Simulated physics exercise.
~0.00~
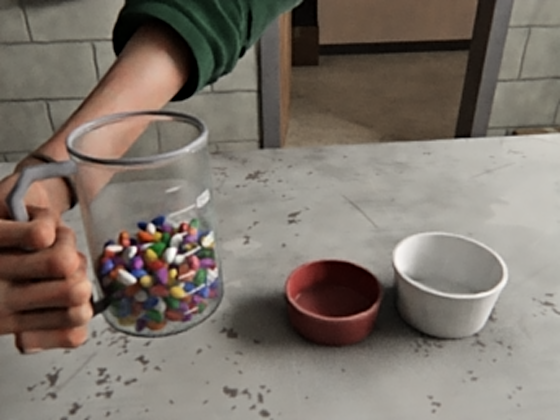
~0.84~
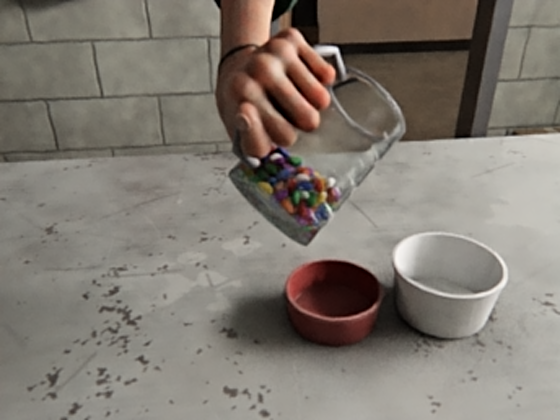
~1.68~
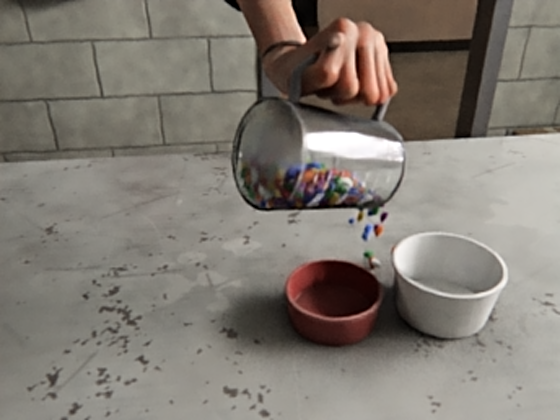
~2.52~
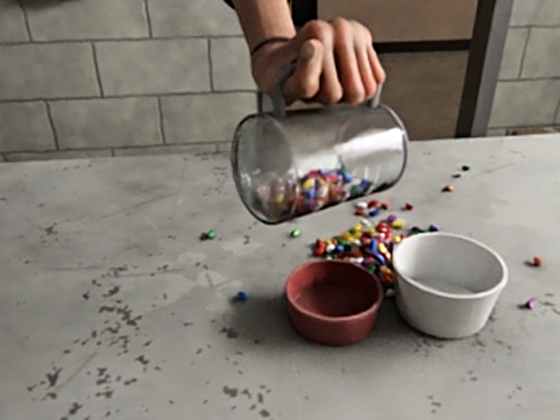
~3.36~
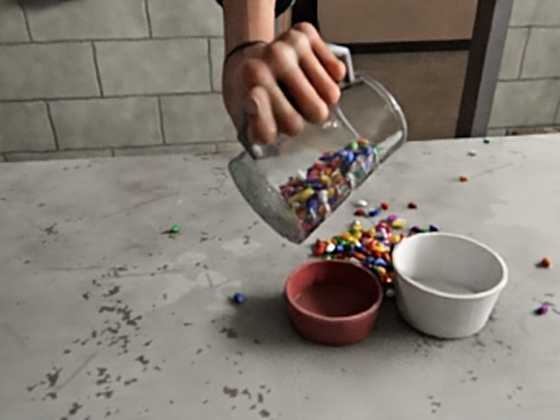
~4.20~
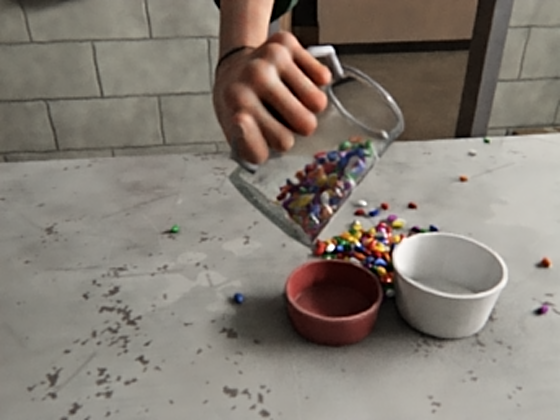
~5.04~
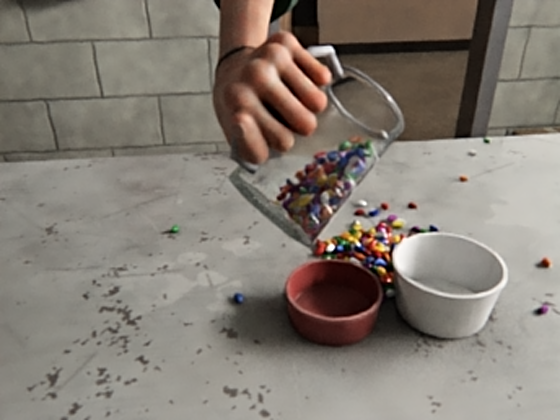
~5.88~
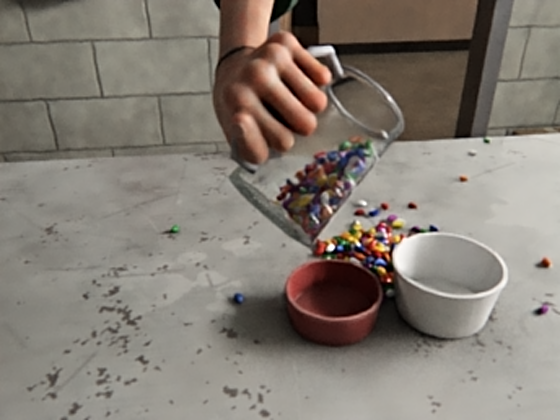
A hand tips a clear jug, spilling colourful beans behind two dishes, then holds it leaning.
